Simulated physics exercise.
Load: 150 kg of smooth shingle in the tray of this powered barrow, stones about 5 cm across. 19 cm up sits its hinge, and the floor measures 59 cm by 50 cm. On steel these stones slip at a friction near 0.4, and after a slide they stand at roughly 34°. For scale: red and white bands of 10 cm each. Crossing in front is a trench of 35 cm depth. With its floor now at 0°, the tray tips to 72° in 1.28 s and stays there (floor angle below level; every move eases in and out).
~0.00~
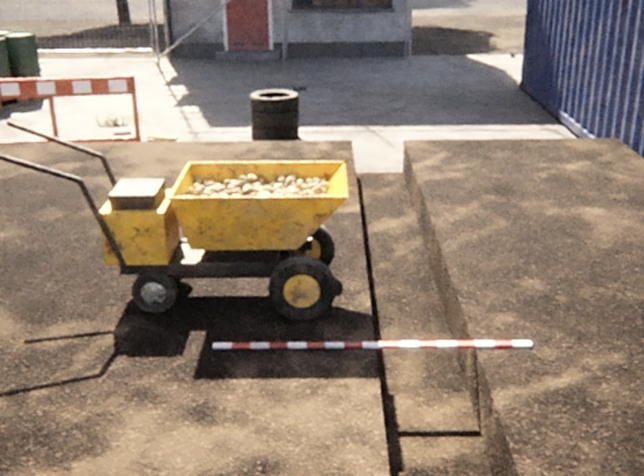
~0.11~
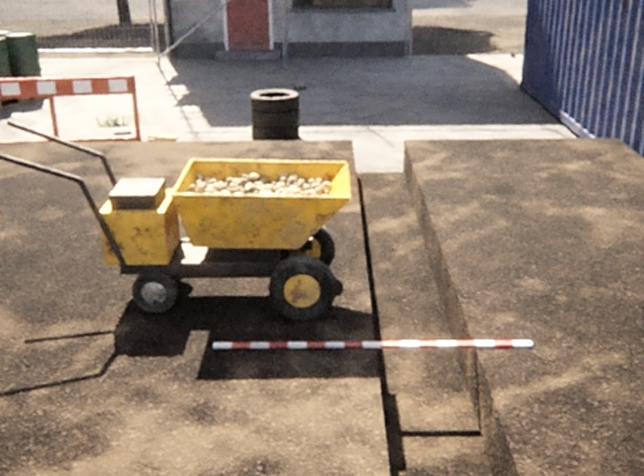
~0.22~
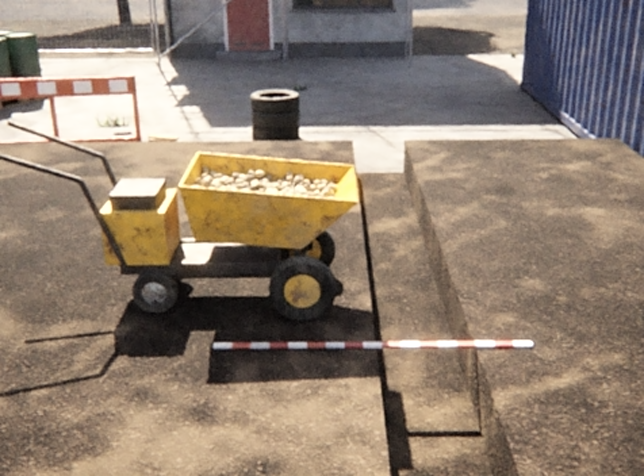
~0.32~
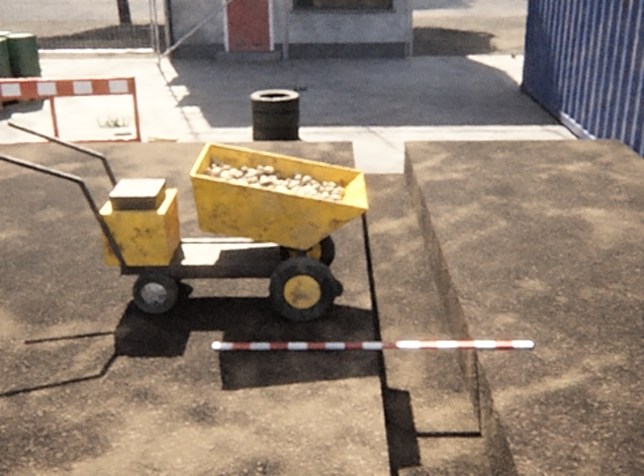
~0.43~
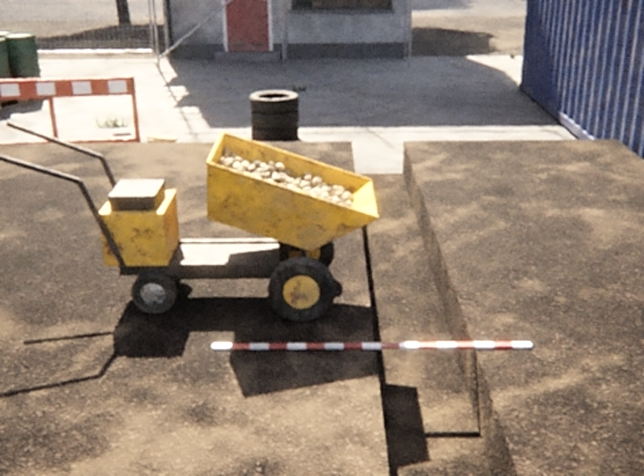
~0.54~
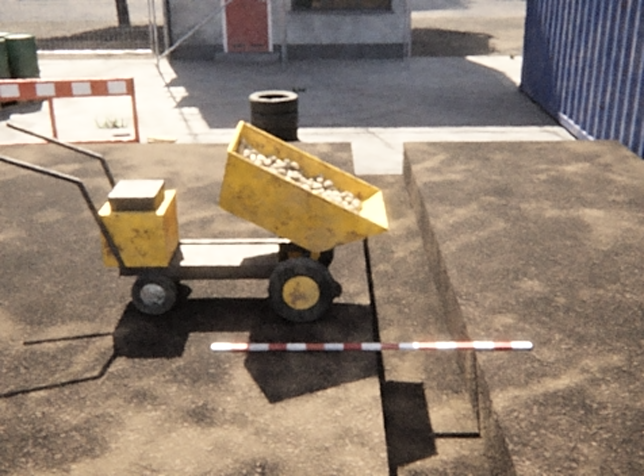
A yellow dumper's tray of pale stones tilts steadily toward the trench on the right.
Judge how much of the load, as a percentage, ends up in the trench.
Around 91 %.
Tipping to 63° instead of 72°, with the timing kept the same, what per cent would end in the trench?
It comes out at about 85 percent.
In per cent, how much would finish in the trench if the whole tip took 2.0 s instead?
Roughly 95% would finish there.
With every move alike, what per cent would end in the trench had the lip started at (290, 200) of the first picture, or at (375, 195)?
Around 100% for the first place and 50% for the second.
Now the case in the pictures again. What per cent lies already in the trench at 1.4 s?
About 55%.
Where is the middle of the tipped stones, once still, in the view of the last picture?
The middle should be near (428, 337).
After 1.0 s the floor is at 61°; 99 % in the tray, 1 % in the trench; the foremost stones are at (417, 266).
After 1.4 s the floor is at 72°; 43 % in the tray, 53 % in the trench, 4 % past the trench; the foremost stones are at (488, 292).
After 1.7 s the floor is at 72°; 12 % in the tray, 79 % in the trench, 9 % past the trench; the foremost stones are at (539, 281).
After 3.7 s the floor is at 72°; 0 % in the tray, 91 % in the trench, 9 % past the trench; the foremost stones are at (570, 278).
